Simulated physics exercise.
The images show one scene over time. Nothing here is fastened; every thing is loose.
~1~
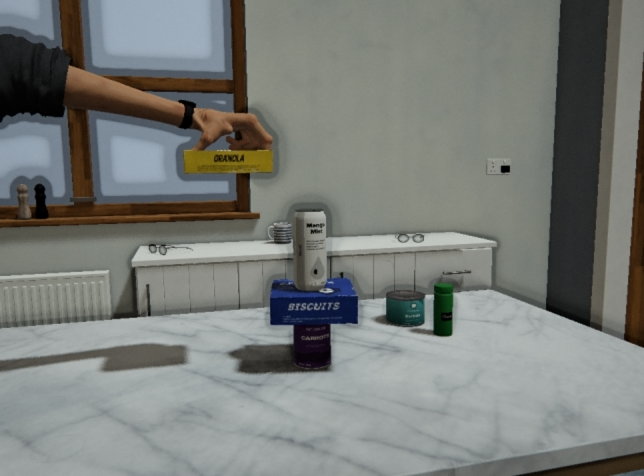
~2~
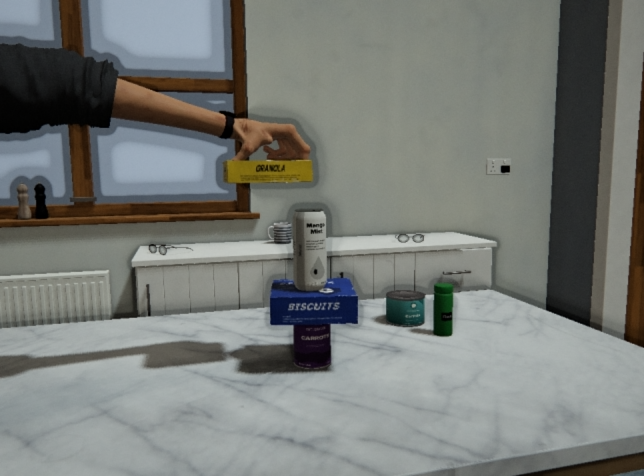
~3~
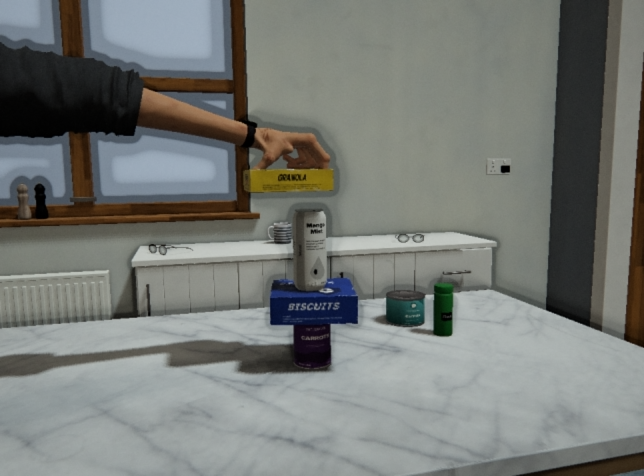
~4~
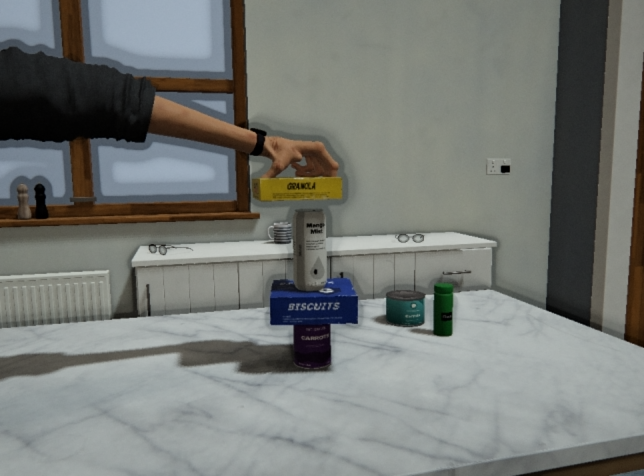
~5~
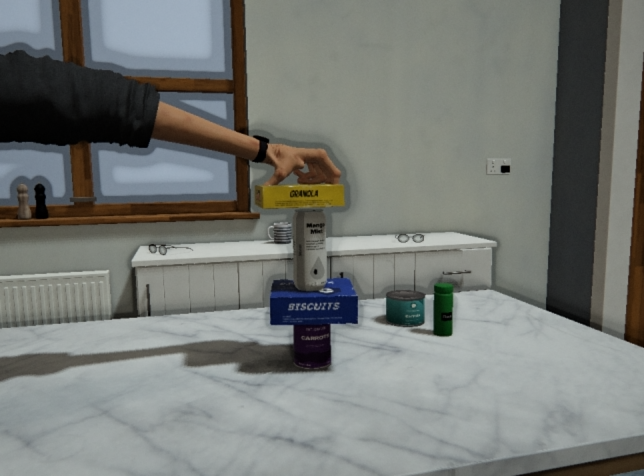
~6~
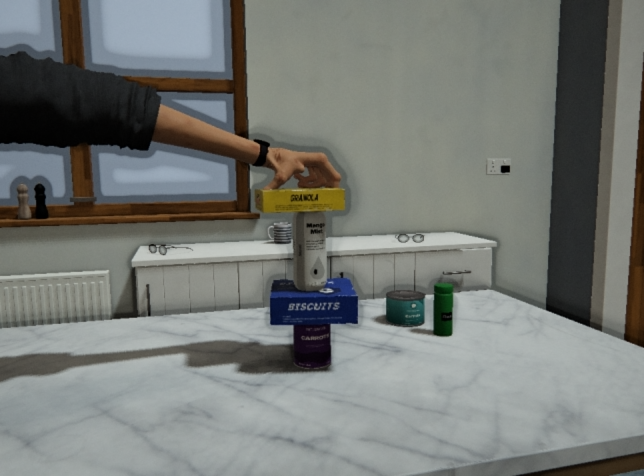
On a marble table, a hand carrying a yellow packet rightward and down onto a white can above a blue packet and purple pot.
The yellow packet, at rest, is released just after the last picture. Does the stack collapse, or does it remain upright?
It will remain standing.
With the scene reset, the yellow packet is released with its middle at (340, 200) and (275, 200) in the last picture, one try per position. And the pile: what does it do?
In the first case the pile collapses, while in the second it collapses.
Then, 0.20 s past the last view, nothing moves.
Then, 0.50 s past the last view, yellow packet resting near (298, 200).
Finally, all 6 still in place. Final places as the last picture's camera would see them, yellow packet near (298, 200). The pile holds.
